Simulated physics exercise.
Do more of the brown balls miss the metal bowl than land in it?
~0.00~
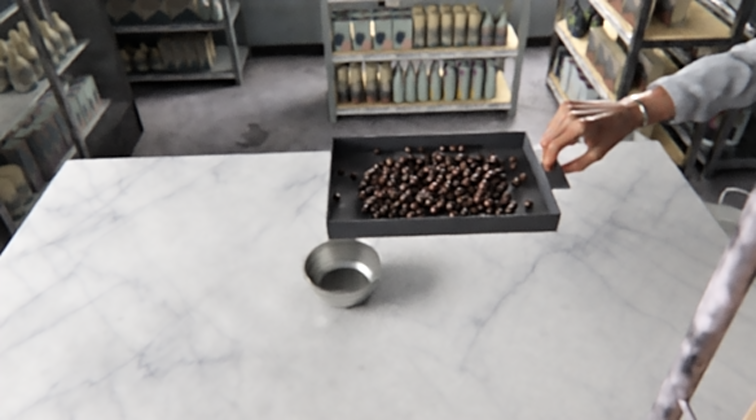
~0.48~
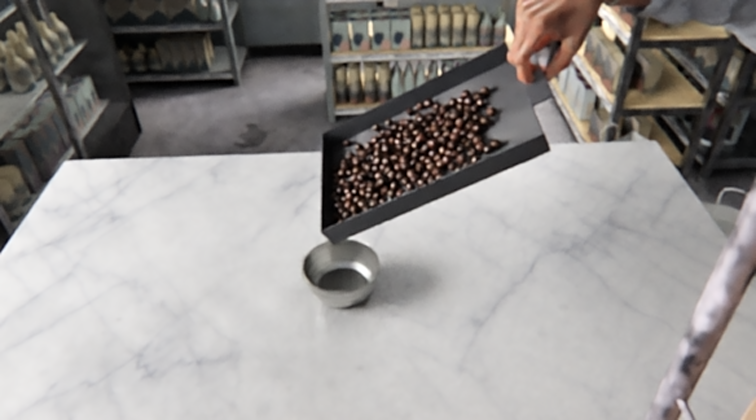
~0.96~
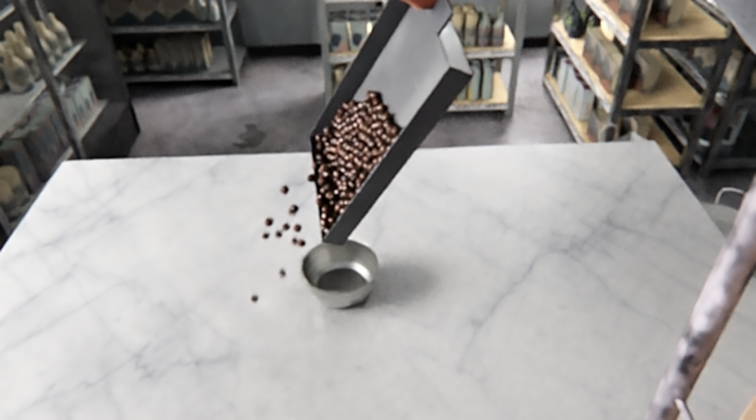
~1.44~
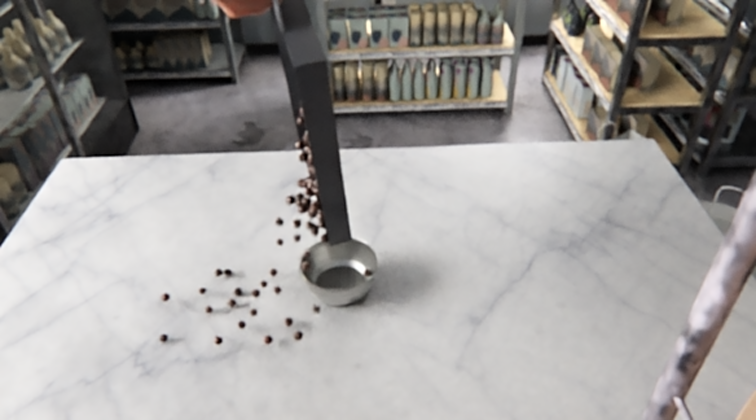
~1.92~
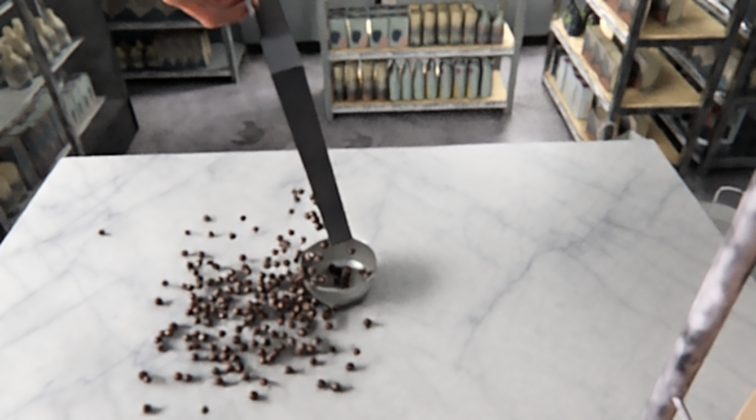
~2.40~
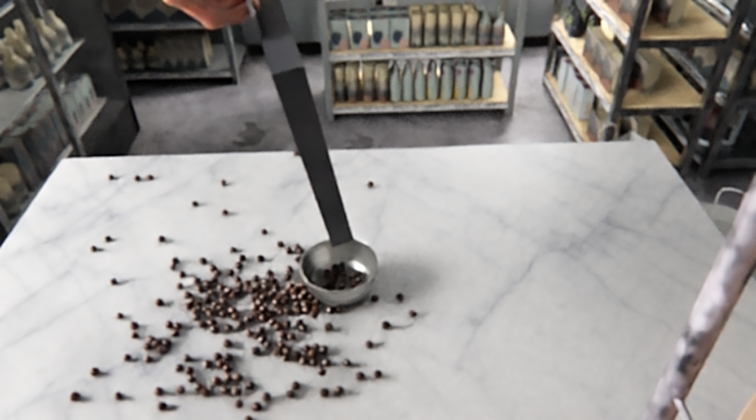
Yes, most of them end up scattered over the marble table to the left and front of the bowl, and only a small share lands inside it.
